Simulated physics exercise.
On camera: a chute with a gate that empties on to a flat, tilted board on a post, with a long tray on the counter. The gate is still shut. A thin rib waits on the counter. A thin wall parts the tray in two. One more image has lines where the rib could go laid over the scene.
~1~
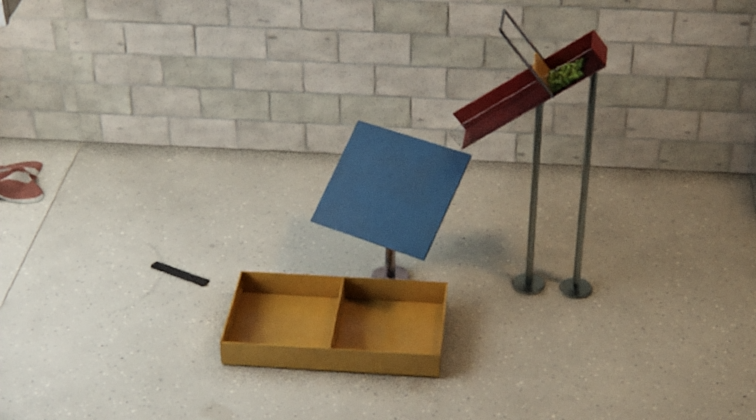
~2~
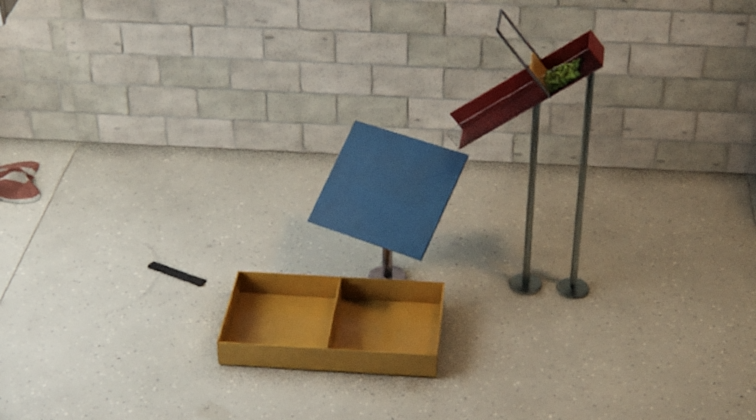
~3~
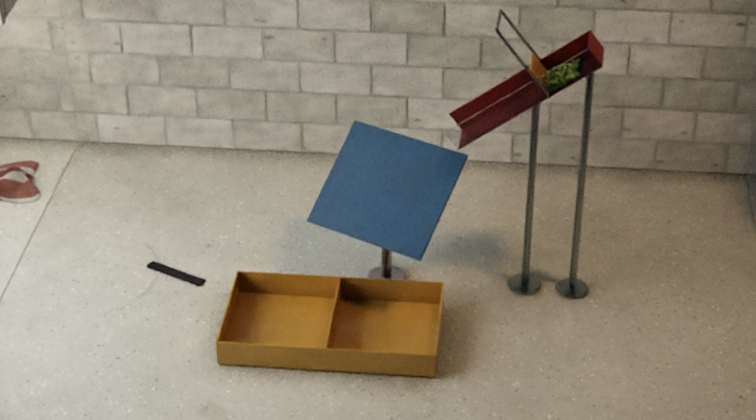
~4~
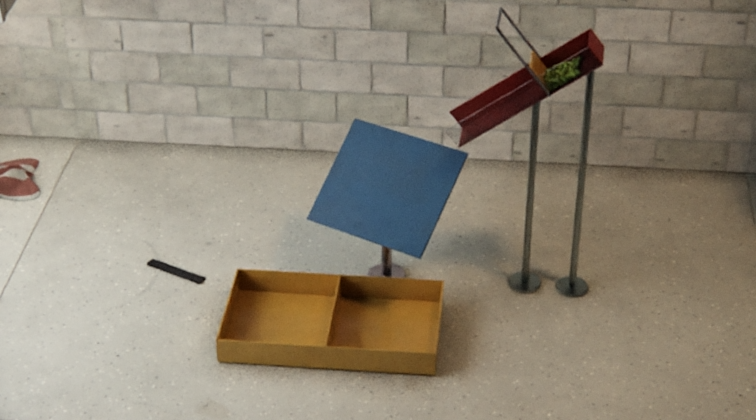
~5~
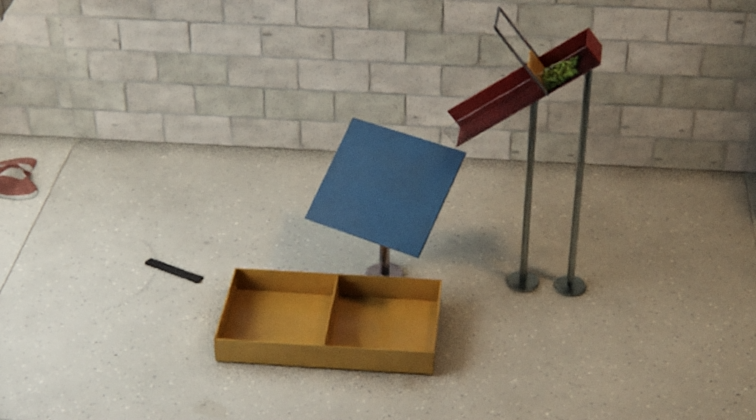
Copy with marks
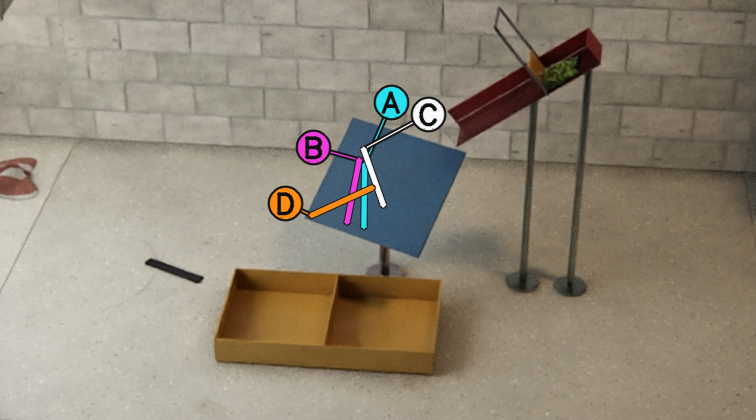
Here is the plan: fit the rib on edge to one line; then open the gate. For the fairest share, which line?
The best line is B.
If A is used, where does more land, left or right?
The right half.
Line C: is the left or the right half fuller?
The right half.
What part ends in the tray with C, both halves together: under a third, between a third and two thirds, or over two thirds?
Line C gives over two thirds.
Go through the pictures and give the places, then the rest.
Load behind the gate (563, 73), dried peas; lip of the chute (464, 139), sloping fairly steeply, in the first picture.
Middle of the board (387, 188), tilted fairly steeply; middle of its low edge (363, 240); of its high edge (411, 137), in the second picture.
Front corners of the tray (217, 342) and (435, 355); front end of its middle wall (325, 348); gate still shut (534, 65), in the third picture.
Middle of the load (560, 72); lip (461, 138), in the fourth picture.
Middle of the load (558, 71); lip (459, 137), in the fifth picture.
On the marked copy, line A from (364, 164) to (363, 226); line B from (359, 159) to (347, 222); line C from (363, 149) to (383, 205); line D from (372, 187) to (311, 215).
For line A, of what is caught, about a tenth in the left half, almost all in the right.
For line B, of what is caught, roughly half in the left half, roughly half in the right.
For line C, of what is caught, about a tenth in the left half, the larger part in the right.
For line D, of what is caught, the larger part in the left half, roughly a quarter in the right.
